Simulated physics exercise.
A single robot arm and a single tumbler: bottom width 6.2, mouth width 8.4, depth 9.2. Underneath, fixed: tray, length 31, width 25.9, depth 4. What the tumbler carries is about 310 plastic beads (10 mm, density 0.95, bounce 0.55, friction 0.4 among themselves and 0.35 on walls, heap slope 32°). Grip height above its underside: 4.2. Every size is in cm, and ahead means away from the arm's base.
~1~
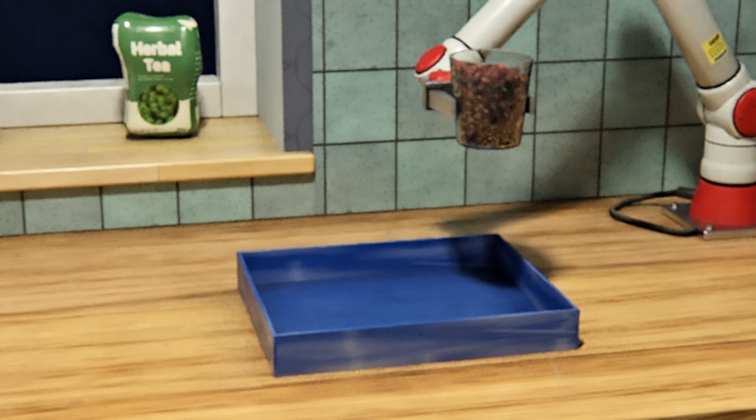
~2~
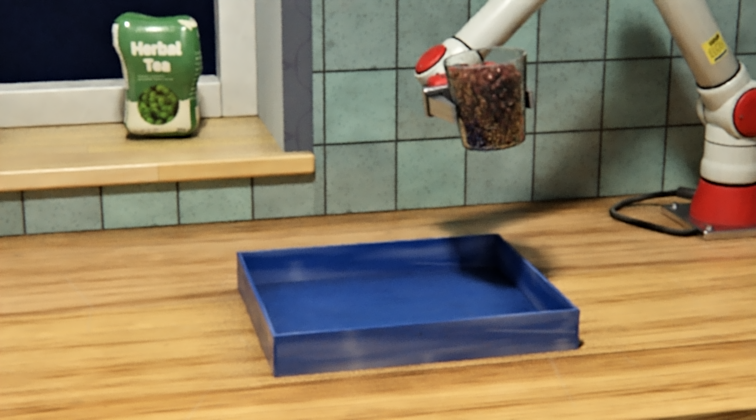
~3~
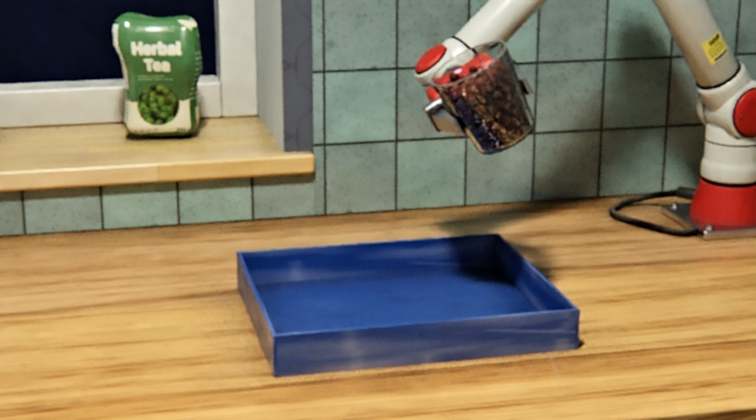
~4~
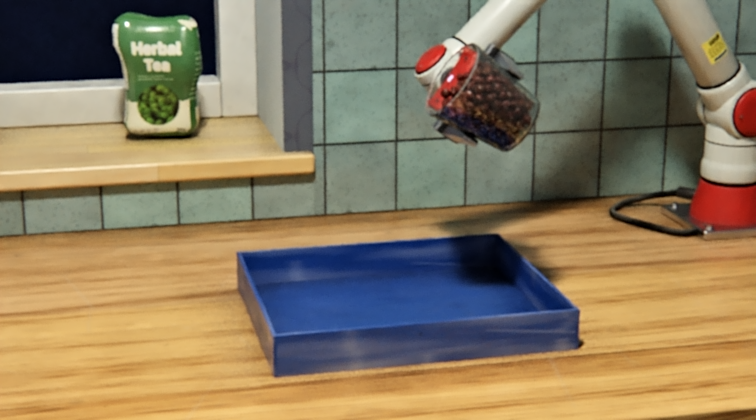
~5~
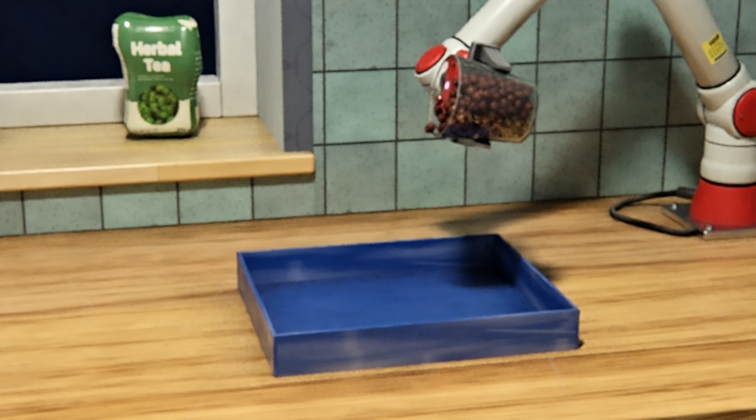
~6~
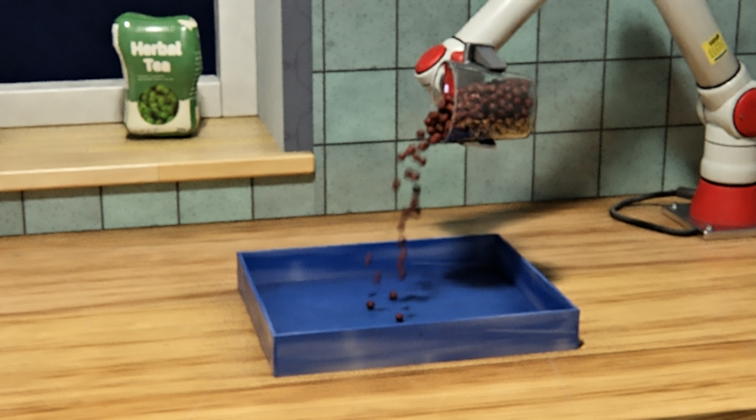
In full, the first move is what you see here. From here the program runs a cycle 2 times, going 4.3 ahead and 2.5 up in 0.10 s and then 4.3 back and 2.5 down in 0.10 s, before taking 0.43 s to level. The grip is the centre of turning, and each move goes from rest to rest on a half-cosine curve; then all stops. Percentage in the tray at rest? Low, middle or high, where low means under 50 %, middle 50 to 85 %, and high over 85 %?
High, over 85 %.
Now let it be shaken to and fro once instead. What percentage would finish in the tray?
That share would be near 95 percent.
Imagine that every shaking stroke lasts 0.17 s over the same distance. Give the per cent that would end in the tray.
Then roughly 90 percent.
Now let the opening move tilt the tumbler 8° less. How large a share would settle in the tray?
Roughly 95 percent then.
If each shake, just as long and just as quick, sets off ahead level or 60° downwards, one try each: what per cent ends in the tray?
It comes to around 85 per cent on the first try and around 60 per cent on the second.
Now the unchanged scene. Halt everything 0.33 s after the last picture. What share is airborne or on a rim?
Around 1 per cent of the load.
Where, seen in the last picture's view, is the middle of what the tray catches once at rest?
(292, 316).
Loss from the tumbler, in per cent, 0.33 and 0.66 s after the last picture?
Around 100 % and around 100 %.
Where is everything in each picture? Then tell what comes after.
In the first picture, tumbler middle at (490, 101), level; upper third of the load around (490, 81), from x 460 to 525, top at y 65; 314 in the tumbler.
In the second picture, tumbler middle at (489, 101), tilted 8° forward; upper third of the load around (490, 82), from x 455 to 520, top at y 70.
In the third picture, tumbler middle at (488, 102), tilted 29° forward; upper third of the load around (489, 84), from x 445 to 525, top at y 65.
In the fourth picture, tumbler middle at (487, 103), tilted 55° forward; upper third of the load around (485, 87), from x 445 to 530, top at y 65.
In the fifth picture, tumbler middle at (486, 104), tilted 76° forward; upper third of the load around (487, 90), from x 430 to 530, top at y 75.
In the sixth picture, tumbler middle at (486, 105), tilted 84° forward; upper third of the load around (497, 97), from x 370 to 530, top at y 80; 287 in the tumbler, 9 in the tray, 18 in flight or on a rim.
Then, 0.33 s later, tilted 84° forward, highest piece 7 above the table; 309 in the tray, 1 on the table or floor, 4 in flight or on a rim.
Then, 0.66 s later, tilted 27° forward, highest piece 3 above the table; 303 in the tray, 11 on the table or floor.
Then, 1.03 s later, level, highest piece 3 above the table; 303 in the tray, 11 on the table or floor.
Then, 2.08 s later, level, highest piece 3 above the table; 303 in the tray, 11 on the table or floor.
At rest, 303 in the tray, 11 on the table or floor. That is 96 % in the tray.
